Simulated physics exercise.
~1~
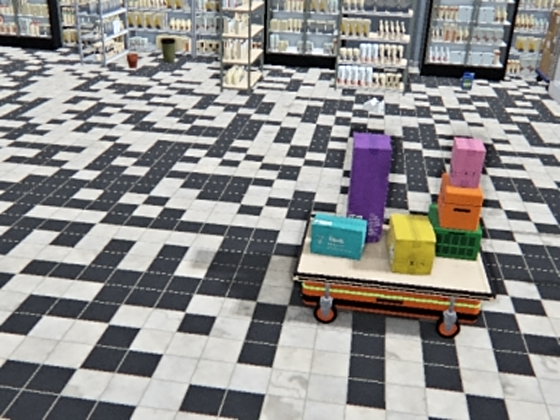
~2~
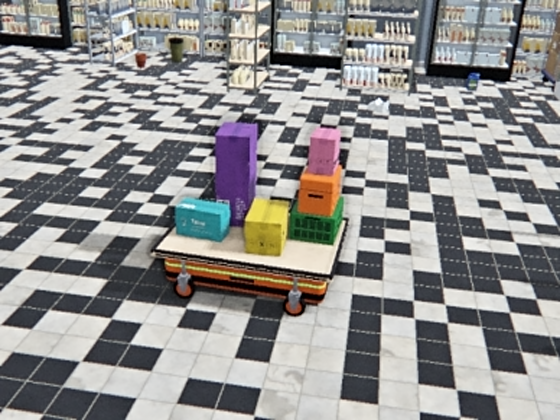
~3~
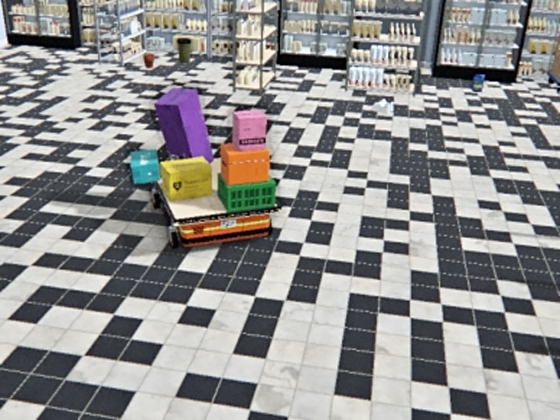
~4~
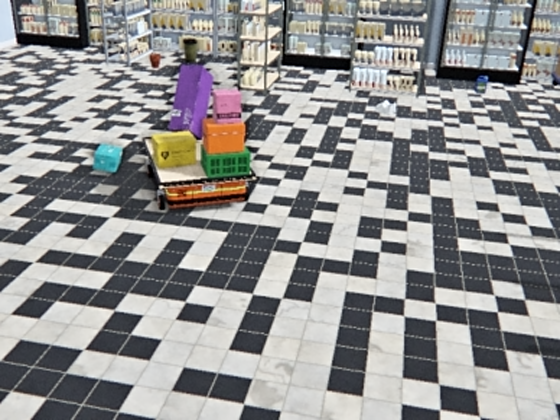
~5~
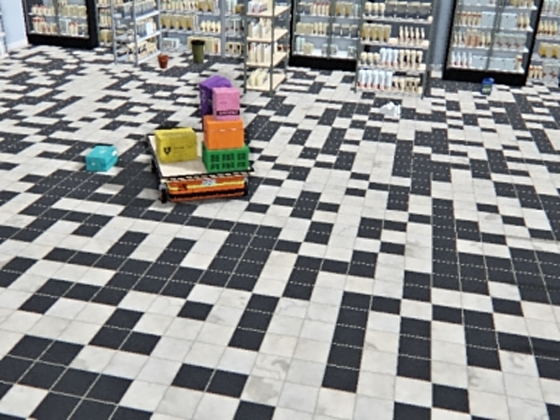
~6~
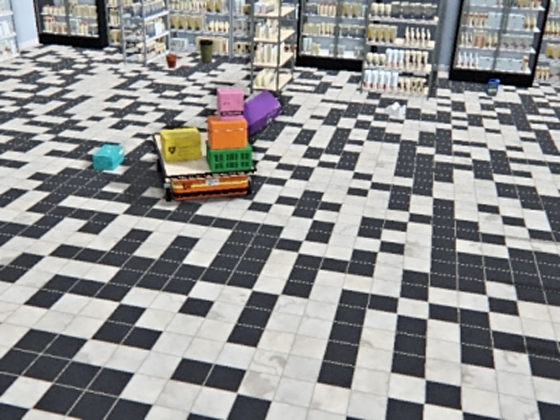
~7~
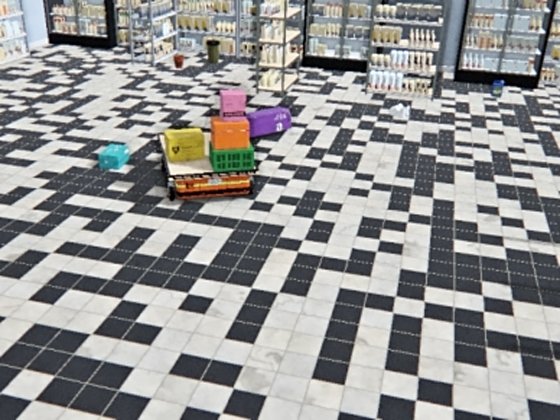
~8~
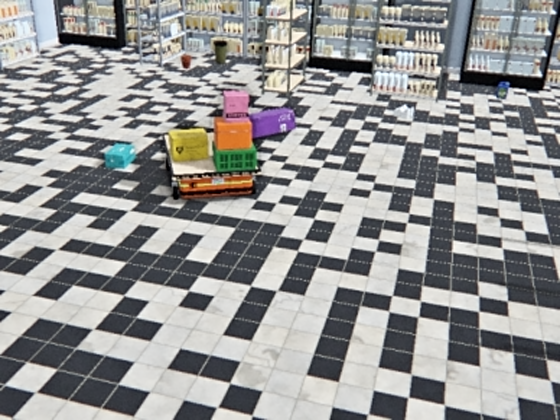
A low orange-and-black cart with a pale deck rolls across a black-and-white tiled shop floor, seen from above, with stocked shelves and glass-fronted coolers behind. It carries a turquoise parcel at left, a tall purple box behind, a yellow parcel in front, and a green crate at right topped by an orange toolbox and a pink box. The cart moves left, then turns away toward the shelves, and the turquoise parcel tumbles off the left side. The purple box tips over and falls off the far side. The cart stops with the yellow parcel shifted and the stack still standing, while the turquoise parcel lies on the floor.
